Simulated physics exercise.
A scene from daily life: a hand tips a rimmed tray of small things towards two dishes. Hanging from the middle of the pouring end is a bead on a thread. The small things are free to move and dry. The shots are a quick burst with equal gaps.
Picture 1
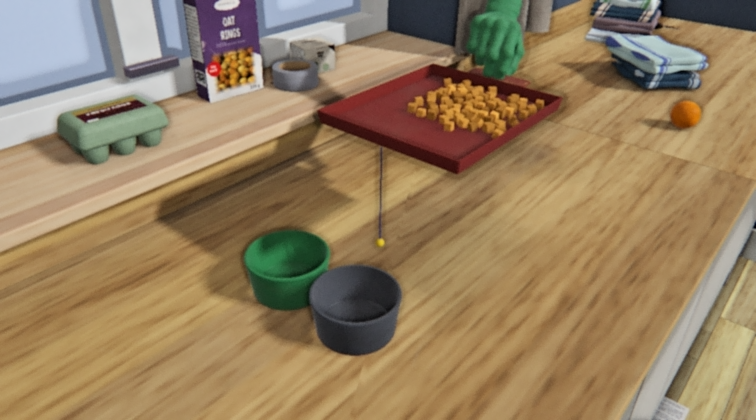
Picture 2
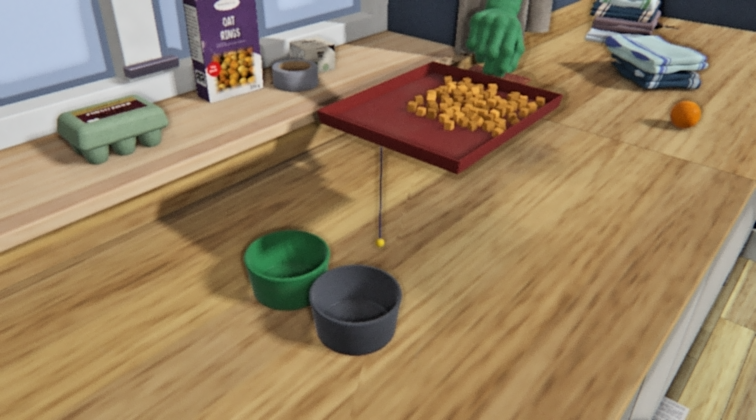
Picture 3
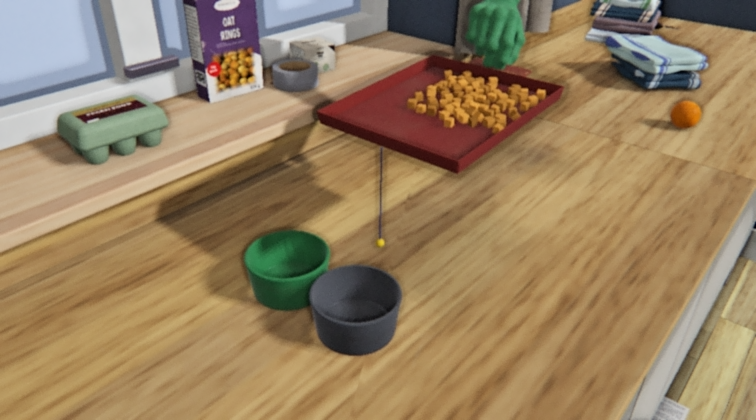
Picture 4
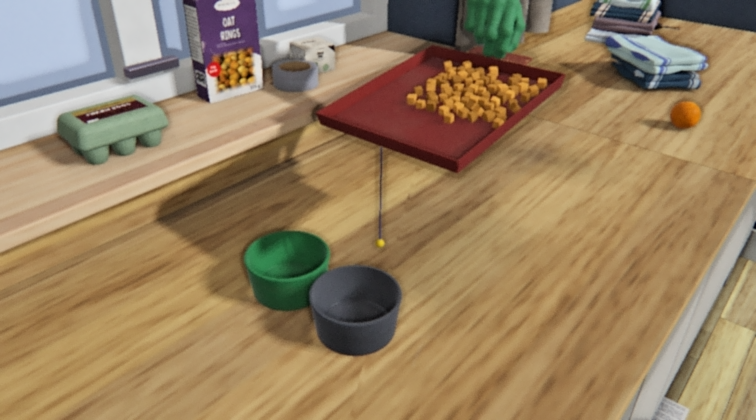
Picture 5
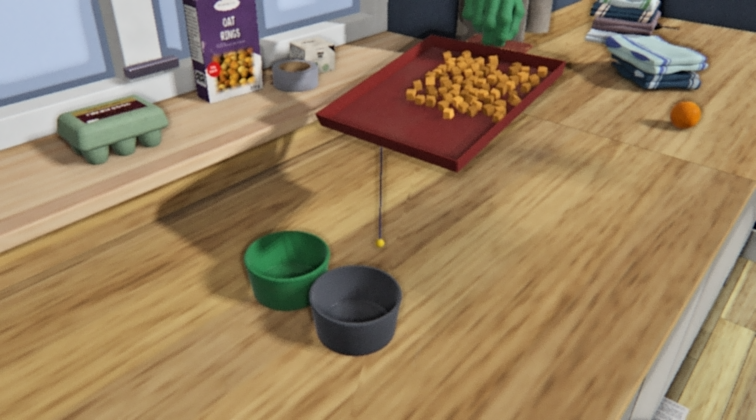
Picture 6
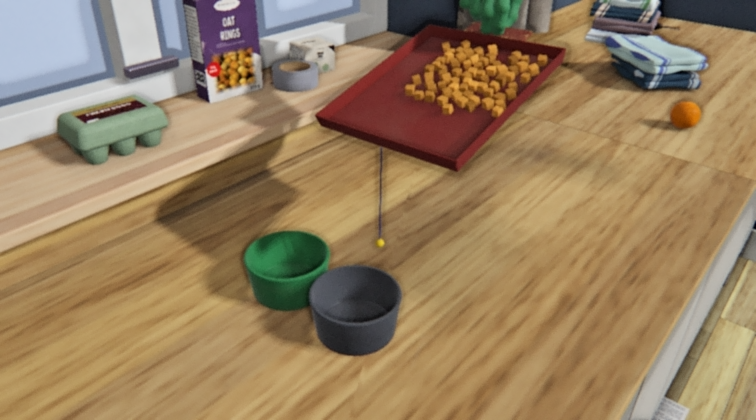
Green hand gradually tilting a red tray of croutons, its far end rising, above a green dish and a dark grey dish.
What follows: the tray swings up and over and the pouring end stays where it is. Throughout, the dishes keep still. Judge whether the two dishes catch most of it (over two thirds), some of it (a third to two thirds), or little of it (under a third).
They catch most of it.
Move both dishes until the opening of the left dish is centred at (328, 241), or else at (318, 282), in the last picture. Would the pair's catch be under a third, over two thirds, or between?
One to two thirds; the middle third.
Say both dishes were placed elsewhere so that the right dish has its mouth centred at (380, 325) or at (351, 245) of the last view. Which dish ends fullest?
Place one: The leftmost one; place two: The rightmost one.
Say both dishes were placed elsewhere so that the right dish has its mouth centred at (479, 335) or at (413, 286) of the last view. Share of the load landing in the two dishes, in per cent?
You'd get near 20 per cent and afterwards near 40 per cent.
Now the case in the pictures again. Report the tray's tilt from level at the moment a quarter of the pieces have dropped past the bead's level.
Angle: Approx. 115 degrees.
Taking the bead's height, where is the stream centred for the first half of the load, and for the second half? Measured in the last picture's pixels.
At about (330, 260), then at (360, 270).
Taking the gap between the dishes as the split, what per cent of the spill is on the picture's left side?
Near 40 in a hundred.
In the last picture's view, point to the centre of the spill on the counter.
Approximate centre, last frame: (331, 287).
Soon, tray tipped steeply; nearly all on the tray; a small part in the air.
A while on, tray tipped right over; nearly all on the tray; a small part in the left dish; a stray few outside both.
Towards the end, tray tipped past a quarter turn; about half in the right dish; about a quarter in the left dish; about a quarter outside both.
Finally, tray tipped past a quarter turn; about half in the right dish; about a quarter in the left dish; about a quarter outside both.
